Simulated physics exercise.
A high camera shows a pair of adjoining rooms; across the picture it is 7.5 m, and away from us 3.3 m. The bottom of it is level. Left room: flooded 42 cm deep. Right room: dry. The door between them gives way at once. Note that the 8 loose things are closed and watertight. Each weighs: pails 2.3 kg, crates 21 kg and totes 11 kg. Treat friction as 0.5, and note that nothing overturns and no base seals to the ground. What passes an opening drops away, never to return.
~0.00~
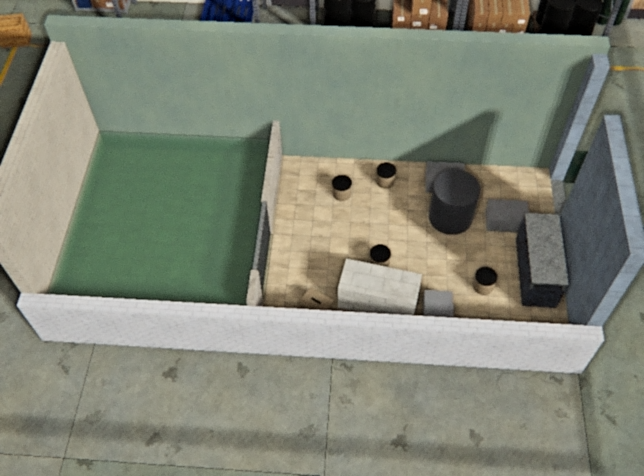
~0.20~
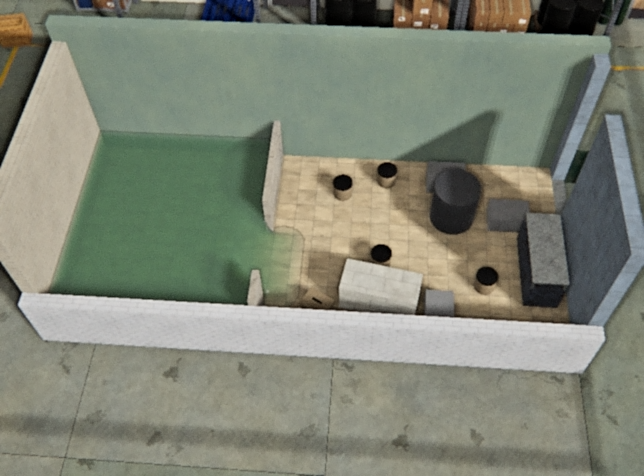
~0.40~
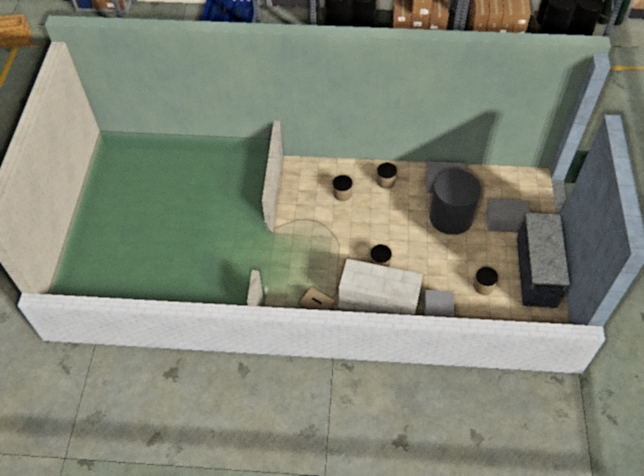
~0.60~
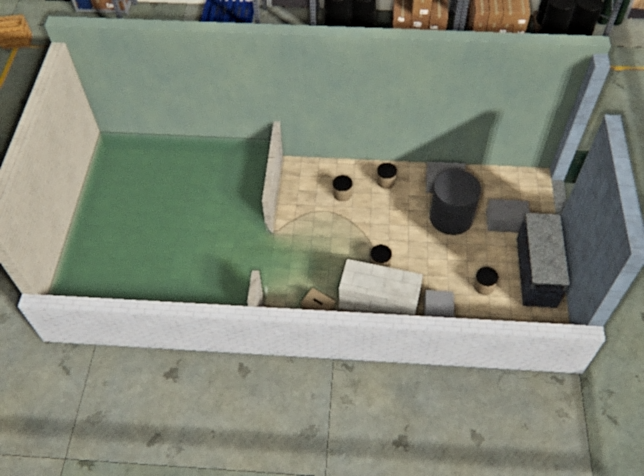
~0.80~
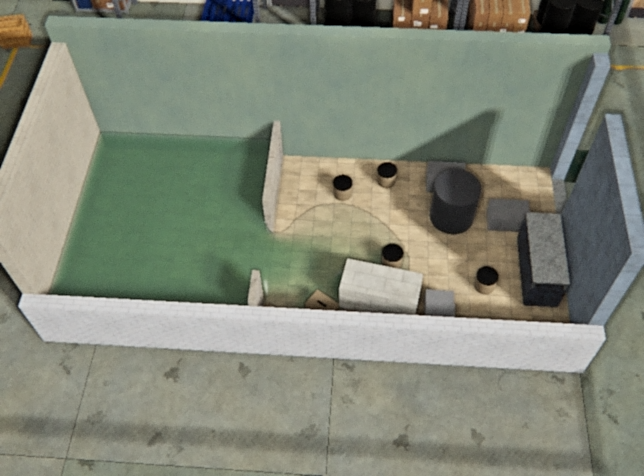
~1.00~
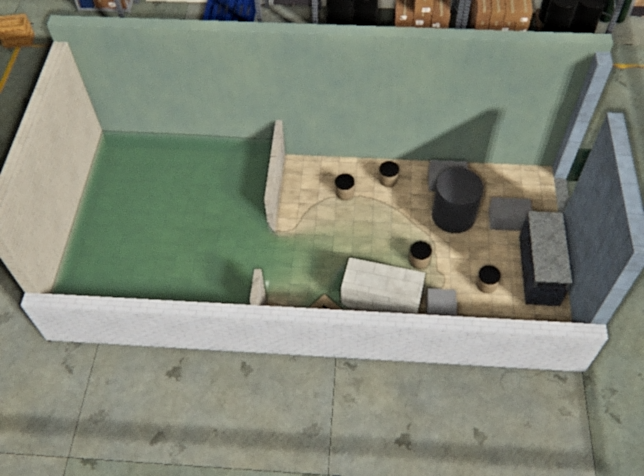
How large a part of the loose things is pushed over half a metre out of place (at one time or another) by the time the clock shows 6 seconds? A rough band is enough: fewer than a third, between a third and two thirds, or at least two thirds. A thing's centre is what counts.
My guess is the top third of the scale.
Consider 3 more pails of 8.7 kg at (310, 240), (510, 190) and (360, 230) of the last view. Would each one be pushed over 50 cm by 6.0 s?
Taking them in order, the first is above the mark, the second above the mark and the third above the mark.
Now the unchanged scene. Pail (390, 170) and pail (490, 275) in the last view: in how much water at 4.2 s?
I'd estimate 4 cm for the first and 15 cm for the second.
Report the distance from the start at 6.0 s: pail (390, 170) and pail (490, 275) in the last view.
That comes to 140 cm for the first and 100 cm for the second.
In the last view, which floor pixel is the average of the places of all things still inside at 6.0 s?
Mean position: Approximately (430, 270).
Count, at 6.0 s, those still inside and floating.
Total: 7.
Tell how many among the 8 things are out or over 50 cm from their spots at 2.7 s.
It comes to 3.
After 1.4 s 1 of 8 are over 50 cm from their spots; 1 afloat.
After 2.7 s 3 of 8 are over 50 cm from their spots; 3 afloat.
After 4.2 s 8 of 8 are over 50 cm from their spots; 6 afloat.
After 6.0 s 8 of 8 are over 50 cm from their spots, and 8 have been at some point; 7 afloat.
